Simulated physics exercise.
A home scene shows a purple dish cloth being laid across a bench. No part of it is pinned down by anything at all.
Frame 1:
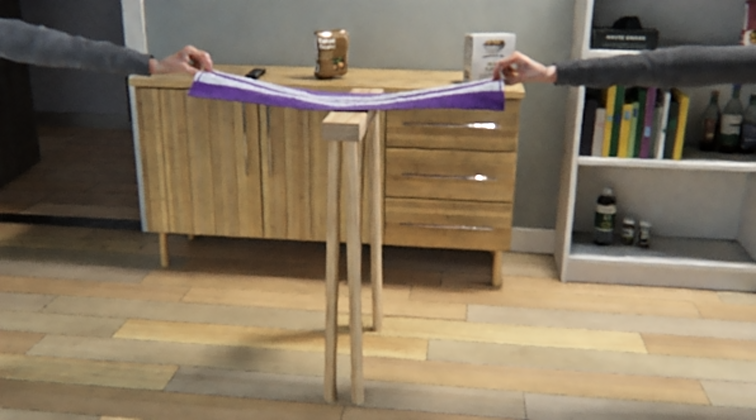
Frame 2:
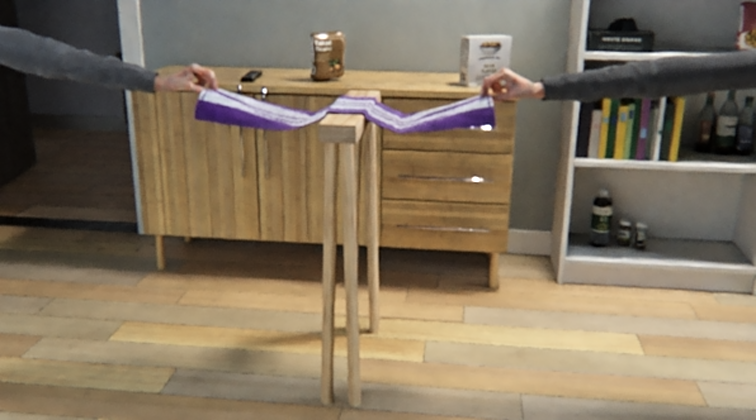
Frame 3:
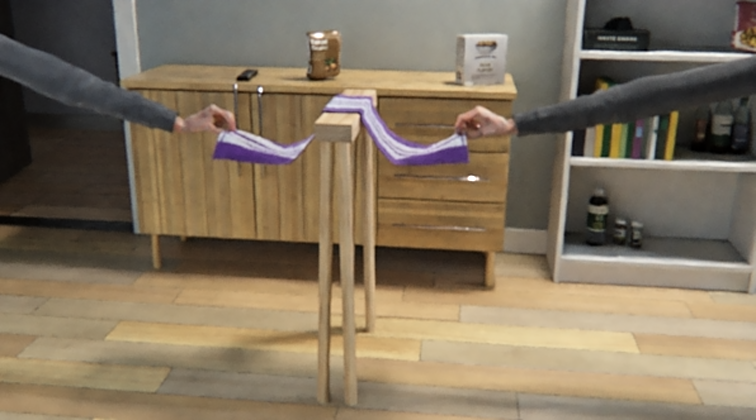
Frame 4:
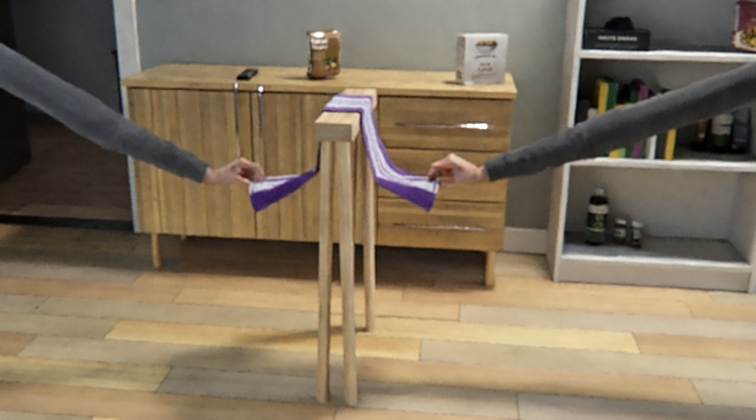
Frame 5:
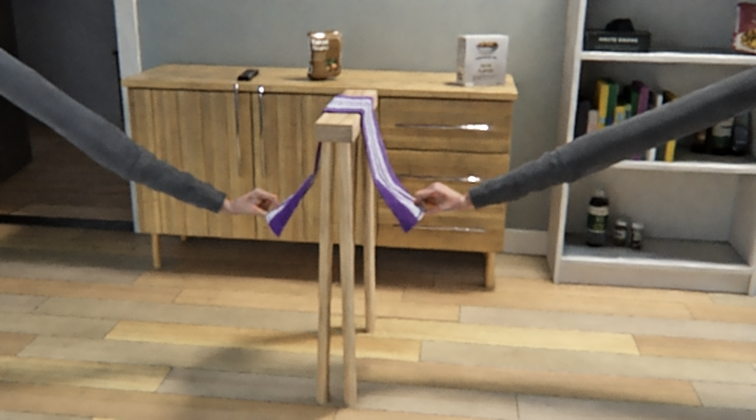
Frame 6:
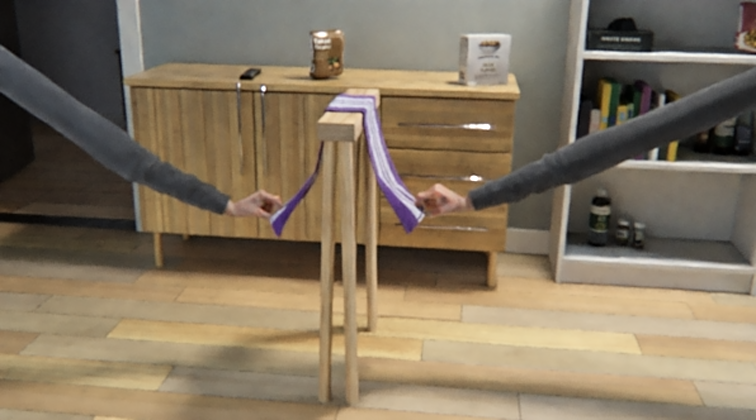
The clip shows two hands holding a purple and white striped cloth by its ends above a narrow wooden bench, then lowering it across the top and drawing both ends downward and inward until they hang on either side.
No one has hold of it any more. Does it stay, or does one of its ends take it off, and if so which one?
It stays draped across.
Then, 0.74 s after the last picture, dish cloth hanging on both sides, left end near (356, 236), right end near (356, 227).
Then, 1.66 s after the last picture, dish cloth hanging on both sides, left end near (348, 238), right end near (362, 228).
At rest, dish cloth hanging on both sides, left end near (344, 238), right end near (367, 228). The purple dish cloth hangs there.
